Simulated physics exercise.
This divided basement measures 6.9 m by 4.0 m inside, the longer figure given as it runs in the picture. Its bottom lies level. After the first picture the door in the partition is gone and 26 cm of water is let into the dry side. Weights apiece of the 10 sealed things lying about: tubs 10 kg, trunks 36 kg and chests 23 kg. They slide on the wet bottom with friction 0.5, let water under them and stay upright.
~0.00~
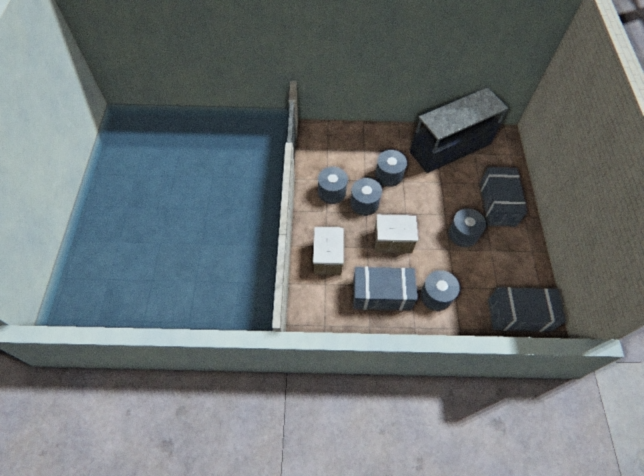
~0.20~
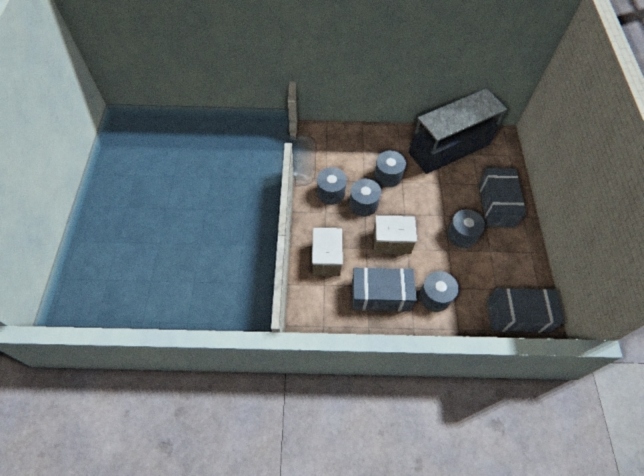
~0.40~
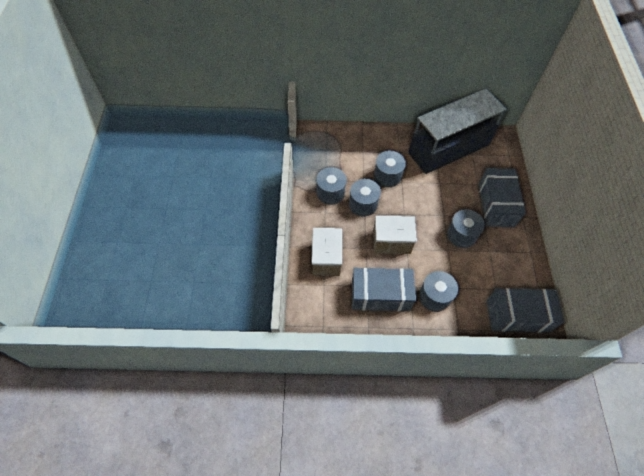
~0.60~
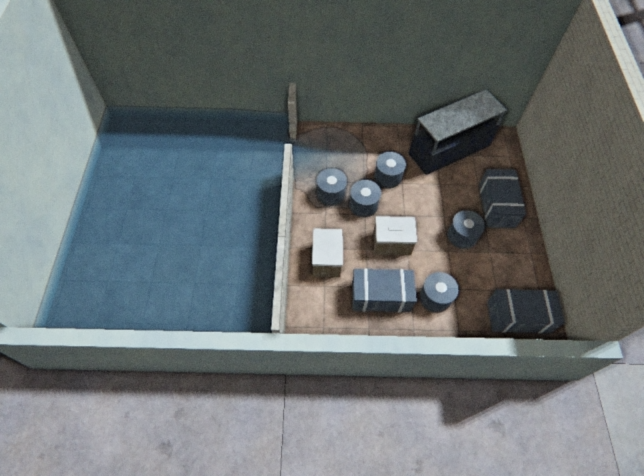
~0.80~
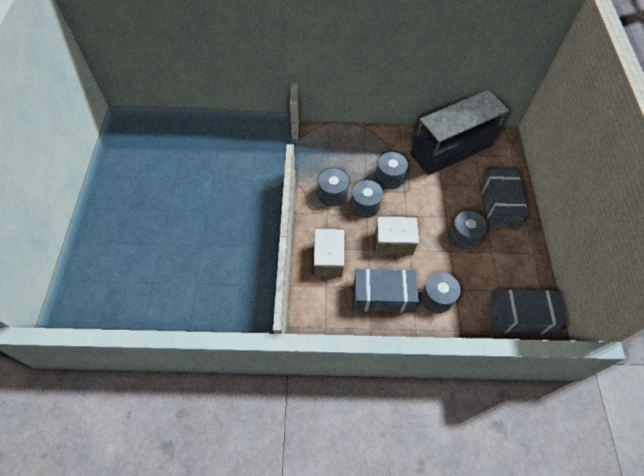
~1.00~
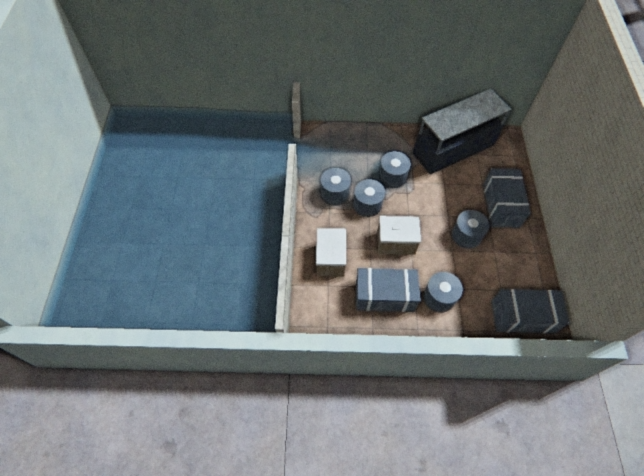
The footage shows a walled, open-topped space with blue water left of a partition and drums, boxes and trunks on the brown tiled right side; a gap opens in the partition and a thin sheet of water spreads slowly around the nearest drums.
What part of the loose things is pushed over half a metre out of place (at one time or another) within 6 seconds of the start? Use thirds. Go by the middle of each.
That comes to not even a third.
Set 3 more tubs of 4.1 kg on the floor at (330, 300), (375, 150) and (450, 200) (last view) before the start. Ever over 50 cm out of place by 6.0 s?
In that order: Less, over, more.
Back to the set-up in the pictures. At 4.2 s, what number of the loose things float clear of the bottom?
At that moment 1.
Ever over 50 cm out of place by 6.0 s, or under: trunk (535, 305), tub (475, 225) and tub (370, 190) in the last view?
In turn: Short of it, past it, under.
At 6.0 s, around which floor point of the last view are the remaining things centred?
At about (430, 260).
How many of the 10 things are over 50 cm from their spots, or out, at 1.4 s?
0 of them.
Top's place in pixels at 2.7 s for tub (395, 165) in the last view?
Near (464, 198).
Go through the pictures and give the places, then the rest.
The first frame shows a tub at (392, 162), on the bottom; a tub at (333, 179), on the bottom; water covers 12.3 m2; 0 of 10 have shifted.
The second frame shows a tub at (391, 162) rests on the ground; a tub at (332, 179), on the bottom; 12.7 m2 under water; 0 of 10 have shifted.
The third frame shows a tub at (391, 162) rests on the ground; a tub at (332, 179), on the bottom; 13.1 m2 under water; 0 of 10 have shifted.
The fourth frame shows a tub at (391, 163), on the bottom; a tub at (332, 181), on the bottom; 13.6 m2 under water; 0 of 10 have shifted.
The fifth frame shows a tub at (393, 164) rests on the ground; a tub at (334, 181), on the bottom; water covers 14.1 m2; 0 of 10 have shifted.
The sixth frame shows a tub at (396, 163), on the bottom; a tub at (336, 180), on the bottom; water covers 14.6 m2; 0 of 10 have shifted.
After 1.4 s 0 of 10 are over 50 cm from their spots; 0 afloat.
After 2.7 s 1 of 10 are over 50 cm from their spots; 0 afloat.
After 4.2 s 1 of 10 are over 50 cm from their spots; 1 afloat.
After 6.0 s 2 of 10 are over 50 cm from their spots, and 2 have been at some point; 2 afloat.
